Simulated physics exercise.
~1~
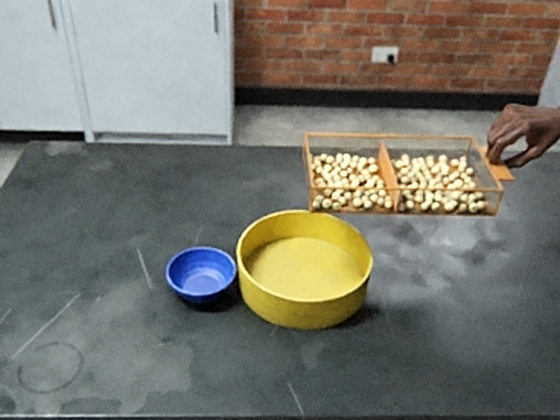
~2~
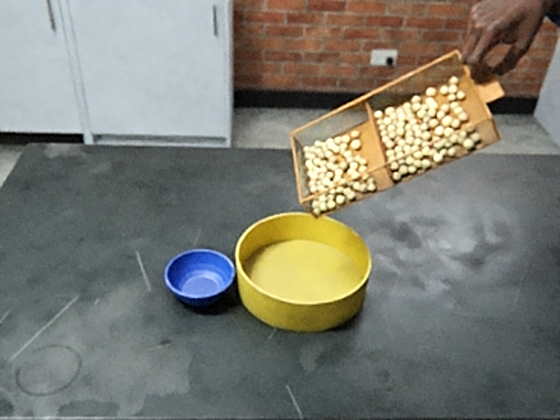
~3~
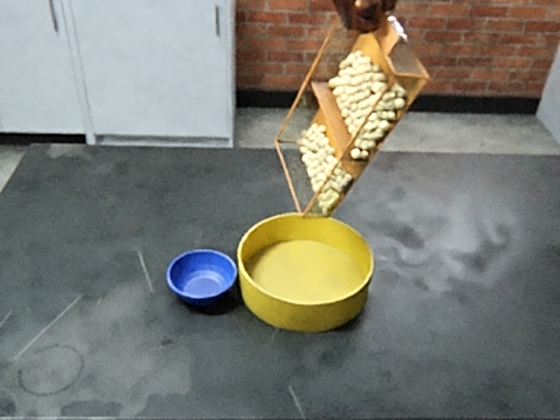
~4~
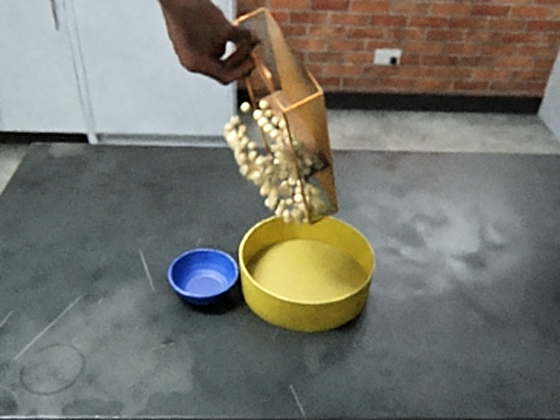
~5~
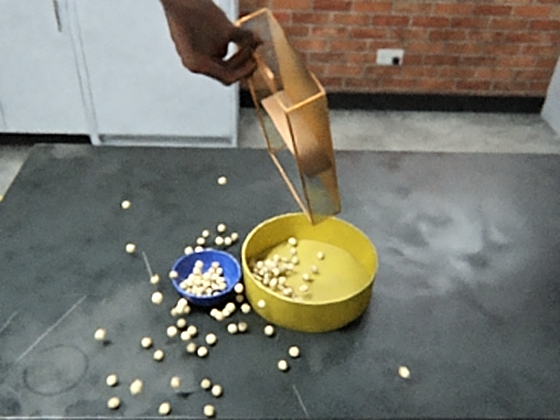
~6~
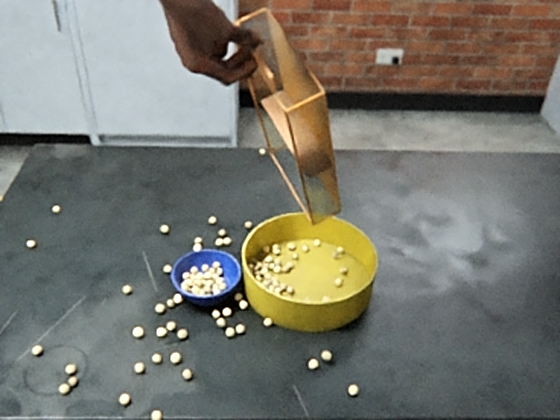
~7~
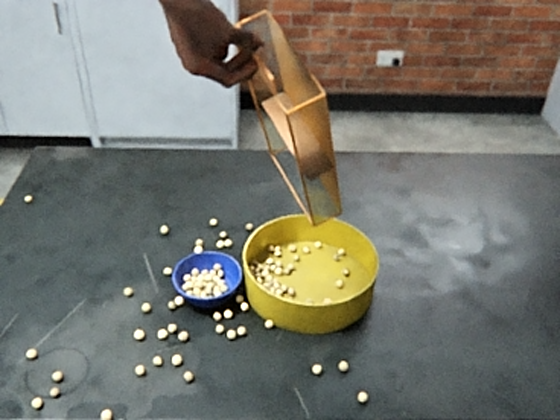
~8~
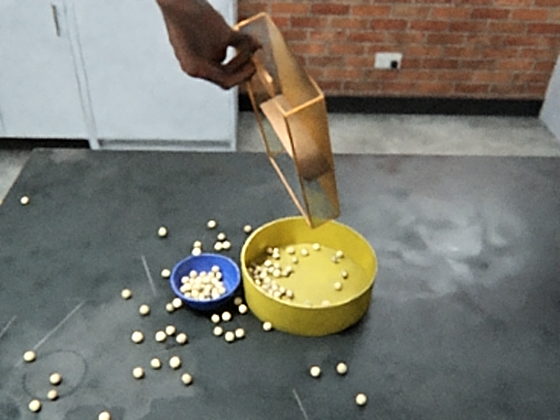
In the video, a hand tips a divided tray of round, pale nuts leftward above a dark table until they pour out, some landing in a yellow pot and a blue bowl while many others scatter and roll across the tabletop, leaving the tray empty.
